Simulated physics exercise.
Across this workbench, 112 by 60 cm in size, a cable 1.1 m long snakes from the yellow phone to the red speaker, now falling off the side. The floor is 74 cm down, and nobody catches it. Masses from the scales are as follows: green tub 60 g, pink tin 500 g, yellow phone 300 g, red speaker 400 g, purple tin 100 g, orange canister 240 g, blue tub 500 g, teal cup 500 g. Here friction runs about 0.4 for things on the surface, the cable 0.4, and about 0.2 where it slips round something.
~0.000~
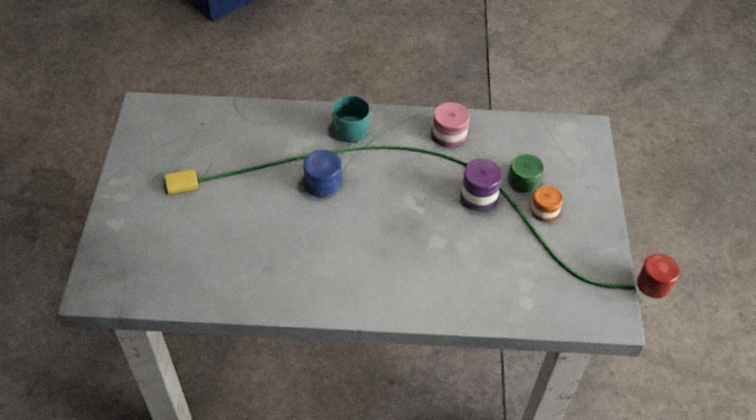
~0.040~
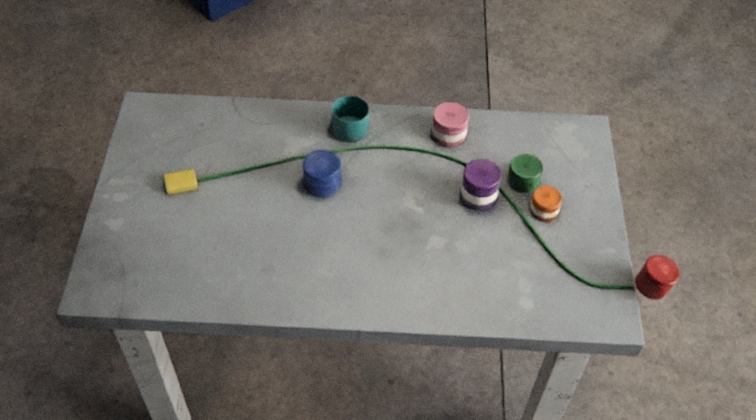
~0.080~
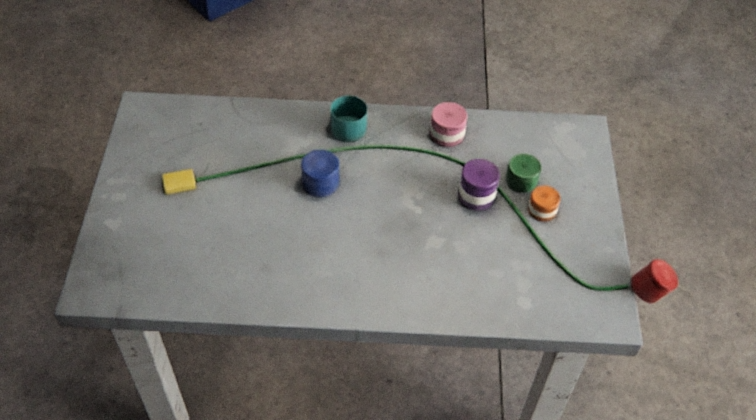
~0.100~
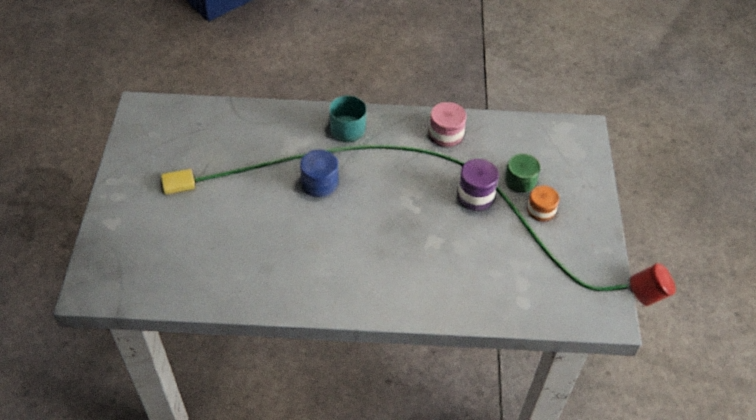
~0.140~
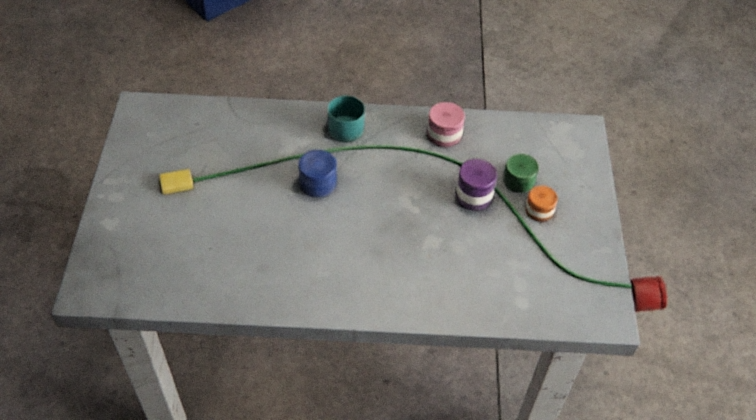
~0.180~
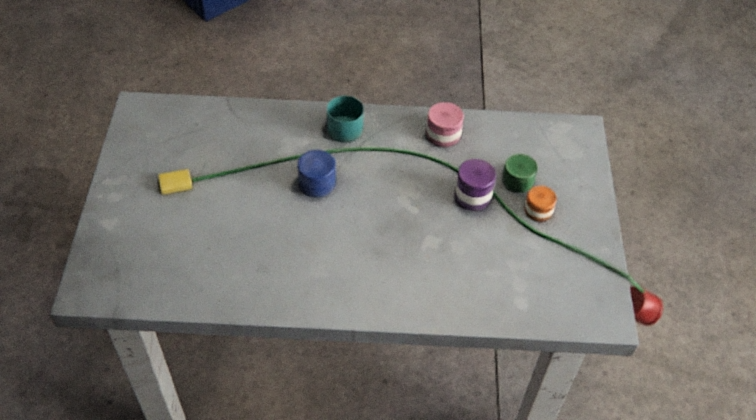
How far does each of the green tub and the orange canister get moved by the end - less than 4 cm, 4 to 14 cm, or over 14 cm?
Outcome: Green tub: Small shift; orange canister: Small shift.
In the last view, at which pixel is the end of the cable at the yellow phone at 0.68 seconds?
Pixel estimate: (260, 173).
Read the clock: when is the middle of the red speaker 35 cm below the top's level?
Close to 0.70 s.
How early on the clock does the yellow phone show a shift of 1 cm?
Yellow phone: 0.28 s.
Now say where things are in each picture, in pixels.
Green tub (528, 166); orange canister (549, 196); cable runs through (586, 280) (515, 206) (443, 155) (350, 149) (250, 169), in the first picture.
Red speaker (662, 269); cable runs through (584, 281) (442, 155) (249, 169), in the second picture.
Red speaker (655, 281); cable runs through (581, 282) (440, 155) (248, 169), in the third picture.
Red speaker (653, 285); cable runs through (580, 282) (439, 155) (247, 169), in the fourth picture.
Red speaker (648, 294); cable runs through (583, 278) (438, 155) (245, 169), in the fifth picture.
Green tub (522, 166); orange canister (542, 196); cable runs through (606, 265) (510, 212) (437, 160) (345, 150) (244, 169), in the sixth picture.
At 0.4 s, the cable's tail end at (232, 177); purple tin 19 cm off its start, red speaker over the edge, yellow phone 8 cm off its start.
At 0.7 s, the cable's tail end at (260, 173); red speaker over the edge, purple tin 23 cm off its start, yellow phone 14 cm off its start.
At 0.9 s, the cable's tail end at (287, 170); purple tin 23 cm off its start at (449, 258), yellow phone 20 cm off its start at (270, 168), red speaker over the edge.
At 1.2 s, the cable's tail end at (306, 168); yellow phone 24 cm off its start, purple tin 23 cm off its start, red speaker over the edge.
At 2.4 s, the cable's tail end at (307, 168); orange canister 1 cm off its start at (544, 193), green tub 0 cm off its start at (522, 166), yellow phone 25 cm off its start at (290, 165), purple tin 23 cm off its start at (449, 259).
